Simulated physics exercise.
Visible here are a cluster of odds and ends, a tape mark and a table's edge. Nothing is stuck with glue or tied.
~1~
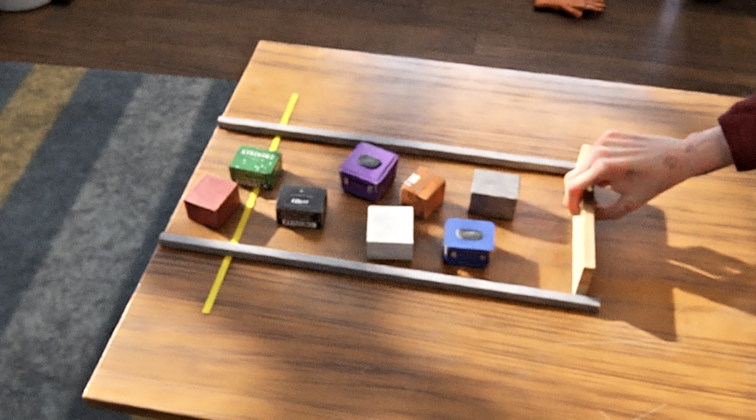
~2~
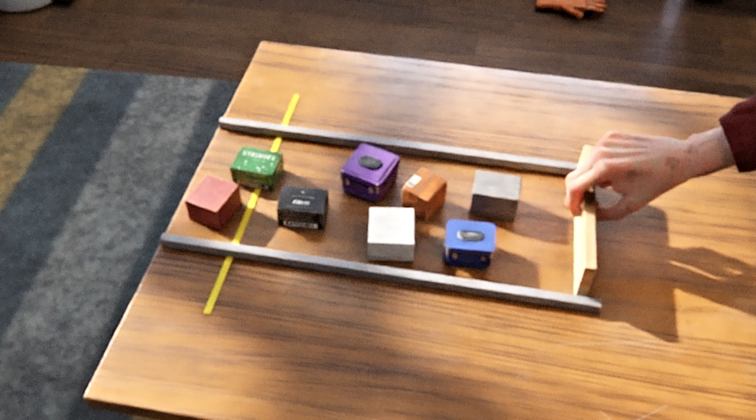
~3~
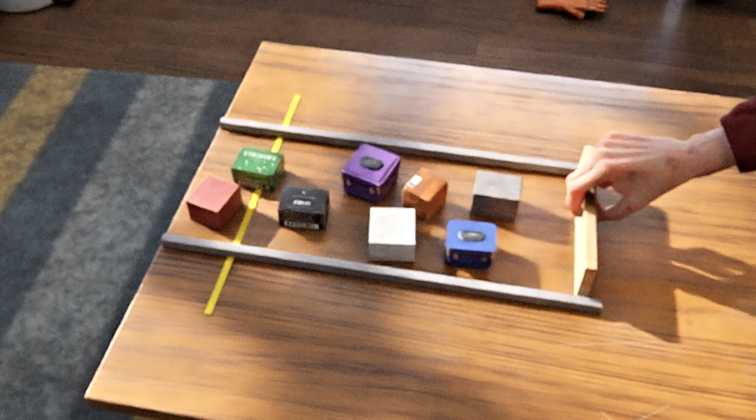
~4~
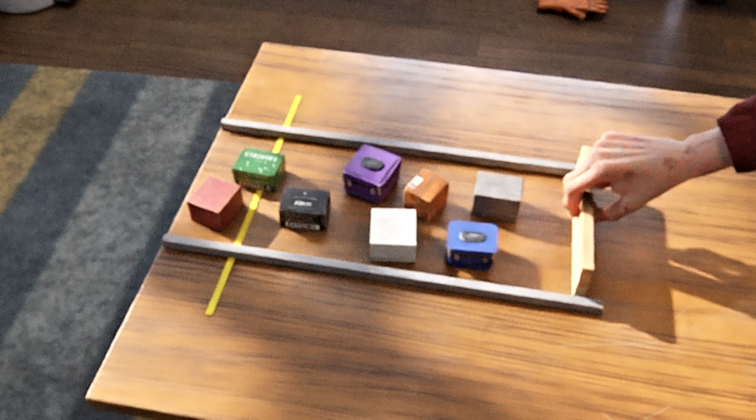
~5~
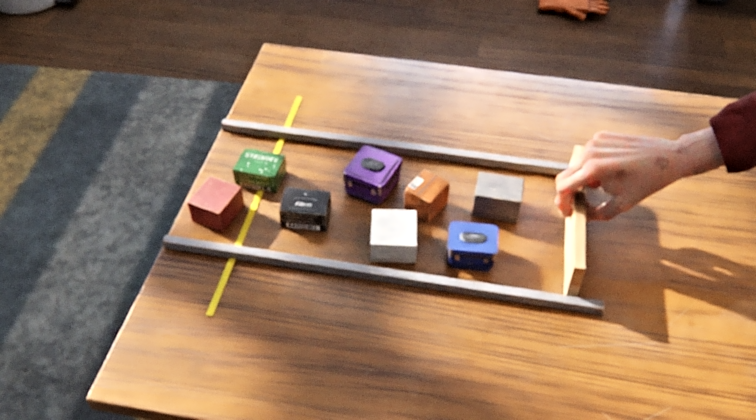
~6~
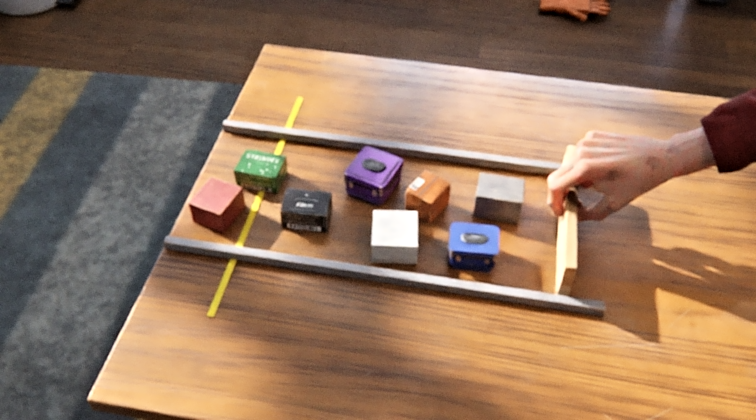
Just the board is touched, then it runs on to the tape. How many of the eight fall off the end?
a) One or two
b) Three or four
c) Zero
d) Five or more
b.
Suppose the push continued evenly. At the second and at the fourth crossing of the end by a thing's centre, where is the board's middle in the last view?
For the first, roughly (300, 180); for the next, roughly (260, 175).
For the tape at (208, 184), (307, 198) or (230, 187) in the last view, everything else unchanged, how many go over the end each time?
The counts: 8, 1 and 5.
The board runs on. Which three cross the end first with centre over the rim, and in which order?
Earliest first: The red block, then the black box, and then the green box.
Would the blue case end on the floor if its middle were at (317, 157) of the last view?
It goes down.
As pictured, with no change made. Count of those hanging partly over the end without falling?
You'd get 2.
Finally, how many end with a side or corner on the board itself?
Number: 3.
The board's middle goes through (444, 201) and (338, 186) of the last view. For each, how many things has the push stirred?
At the first spot the count is 5, and at the second it is 8.
Early on, none off yet; red block at rest near (218, 205); green box at rest near (262, 171); black box at rest near (307, 210).
A while later, none off yet; red block at rest near (218, 205); green box at rest near (262, 171); black box travelled about its own width near (267, 203).
Further along, one off so far; red block in the air near (152, 275); green box travelled about its own width near (215, 163); black box travelled well along near (190, 190).
Finally, the number that fall off is three or four; lost, black box, green box and red block.
